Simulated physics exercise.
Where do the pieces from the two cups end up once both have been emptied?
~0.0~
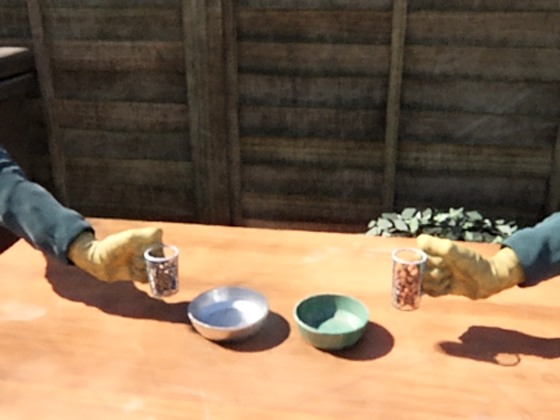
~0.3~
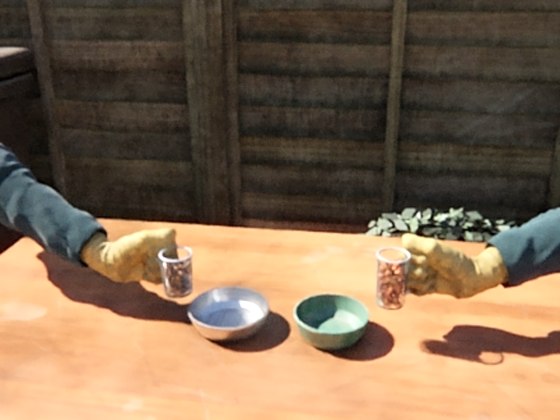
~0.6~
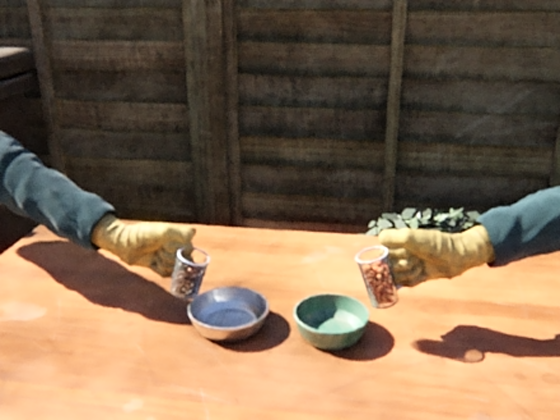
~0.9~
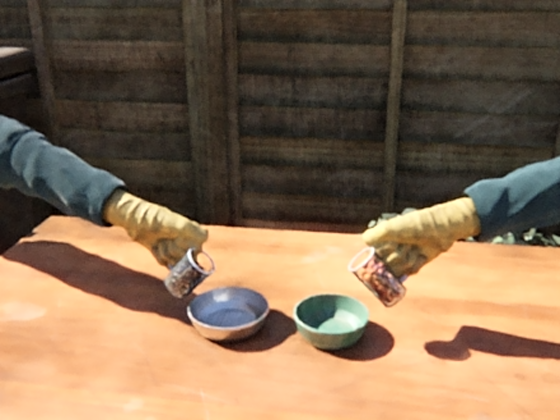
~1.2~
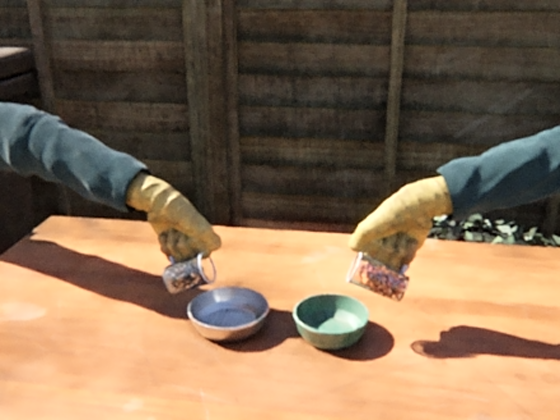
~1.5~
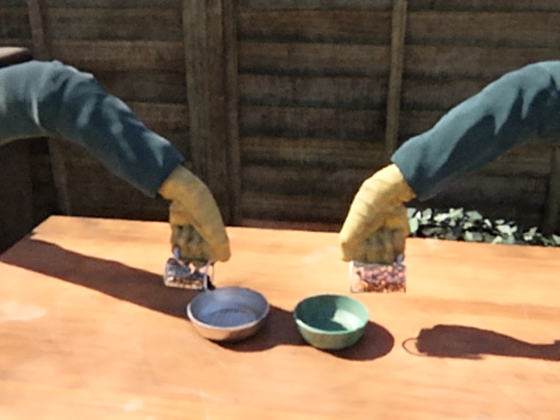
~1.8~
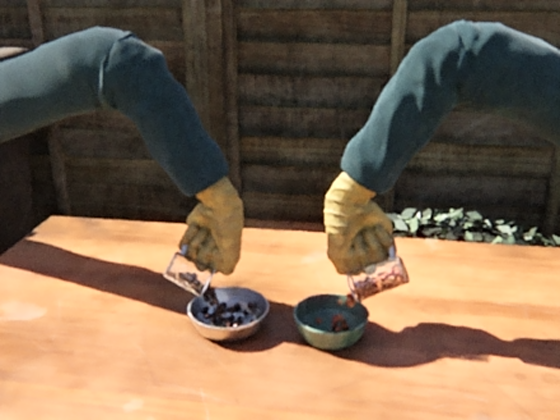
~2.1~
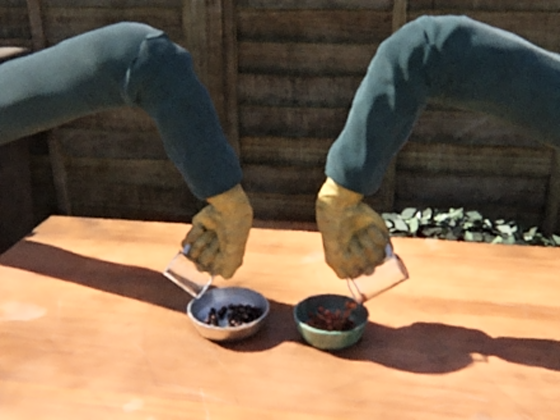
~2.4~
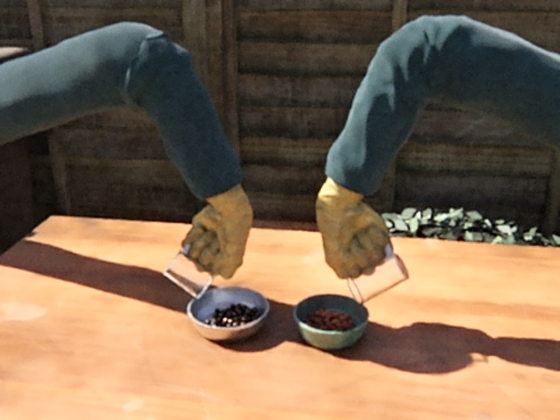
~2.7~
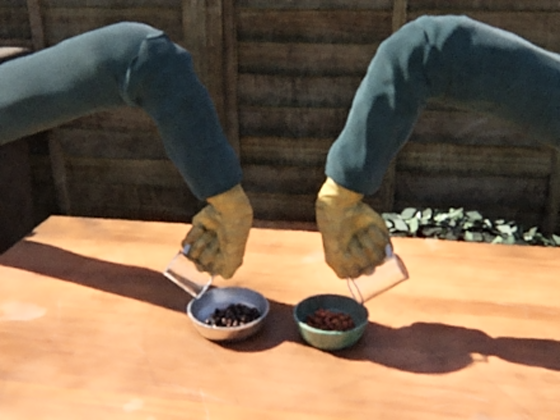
The dark pieces all end in the greyish dish on the left and the reddish-brown ones all end in the green dish on the right, with none on the table.
